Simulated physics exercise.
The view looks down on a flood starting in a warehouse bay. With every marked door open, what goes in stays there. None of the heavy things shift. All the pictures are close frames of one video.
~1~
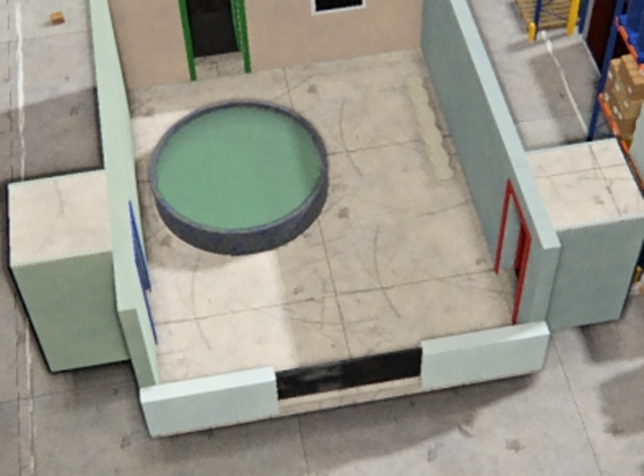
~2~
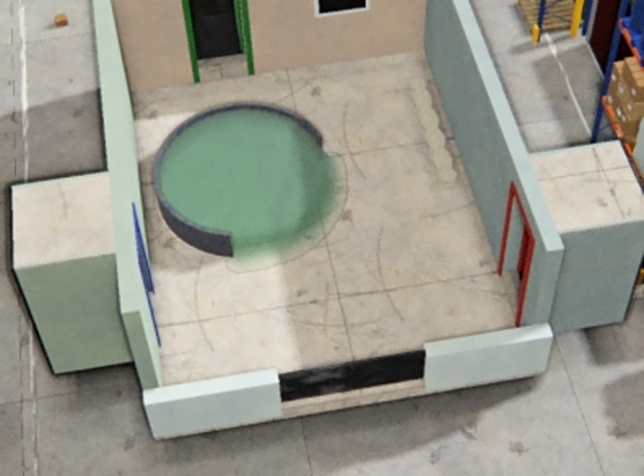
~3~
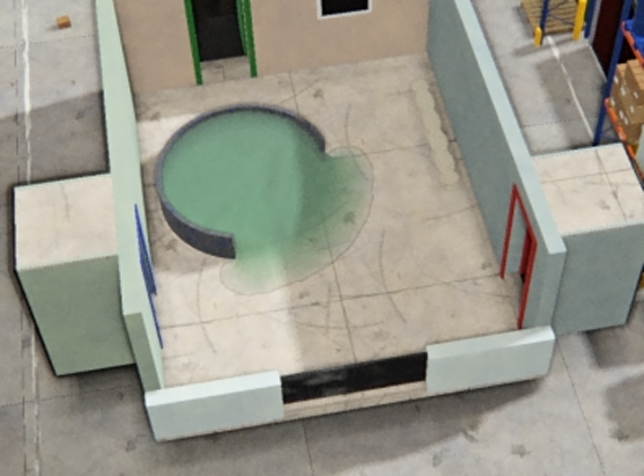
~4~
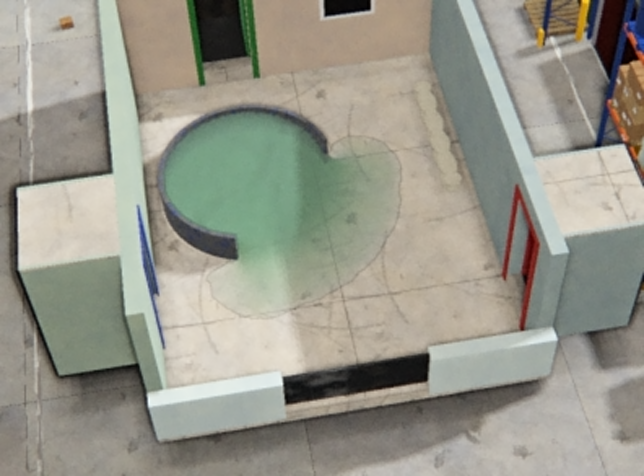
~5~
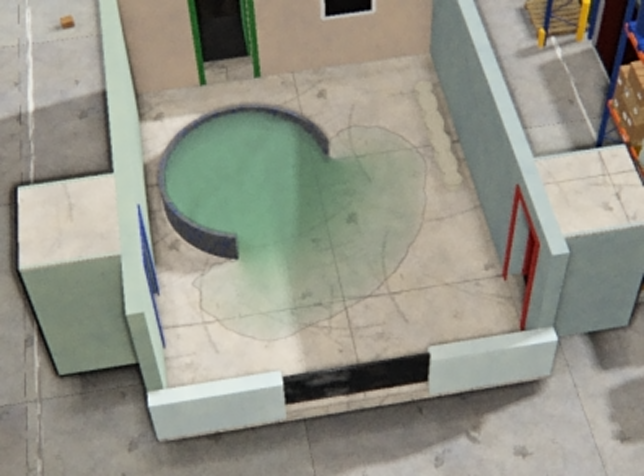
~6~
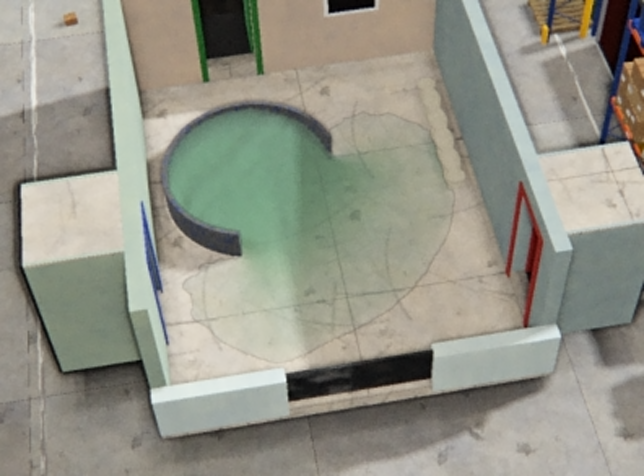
A round green pool opens at its lower right side and water spreads across the floor.
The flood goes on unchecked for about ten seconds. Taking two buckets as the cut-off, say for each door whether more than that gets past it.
Door by door: The blue door exceeds it; the green door does not exceed it; the red door exceeds it.
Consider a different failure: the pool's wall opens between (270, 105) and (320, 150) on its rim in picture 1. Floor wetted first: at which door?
It's the door marked green.
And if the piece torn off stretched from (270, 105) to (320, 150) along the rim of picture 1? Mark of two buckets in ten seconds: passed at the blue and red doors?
Blue: Falls short; red: Falls short.
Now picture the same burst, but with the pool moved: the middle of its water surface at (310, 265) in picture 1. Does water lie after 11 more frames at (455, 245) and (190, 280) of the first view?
I'd say watered for the first and spared for the second.
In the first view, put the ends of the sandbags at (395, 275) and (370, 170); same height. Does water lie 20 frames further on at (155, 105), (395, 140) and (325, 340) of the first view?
In the order asked: Untouched, swamped, swamped.
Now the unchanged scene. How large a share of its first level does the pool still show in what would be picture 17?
Roughly 44 per cent.
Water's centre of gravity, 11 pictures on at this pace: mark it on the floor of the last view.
The water's centre sits above (327, 233).
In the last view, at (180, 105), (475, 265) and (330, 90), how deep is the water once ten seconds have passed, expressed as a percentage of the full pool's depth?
Around 25, 10 and 14 percent, in that order.
A moment on, water covers 55 % of the floor; the blue door wet at the sill, nothing in, the green door not reached, the red door wet at the sill, nothing in.
Next, water covers 60 % of the floor; the blue door wet at the sill, nothing in, the green door not reached, the red door wet at the sill, nothing in.
Then, water covers 70 % of the floor; the blue door wet at the sill, nothing in, the green door not reached, the red door over two buckets in.
Later, water covers 90 % of the floor; the blue door wet at the sill, nothing in, the green door wet at the sill, nothing in, the red door far over two buckets in.
In the end, water covers 95 % of the floor; the blue door over two buckets in, the green door wet at the sill, nothing in, the red door far over two buckets in.
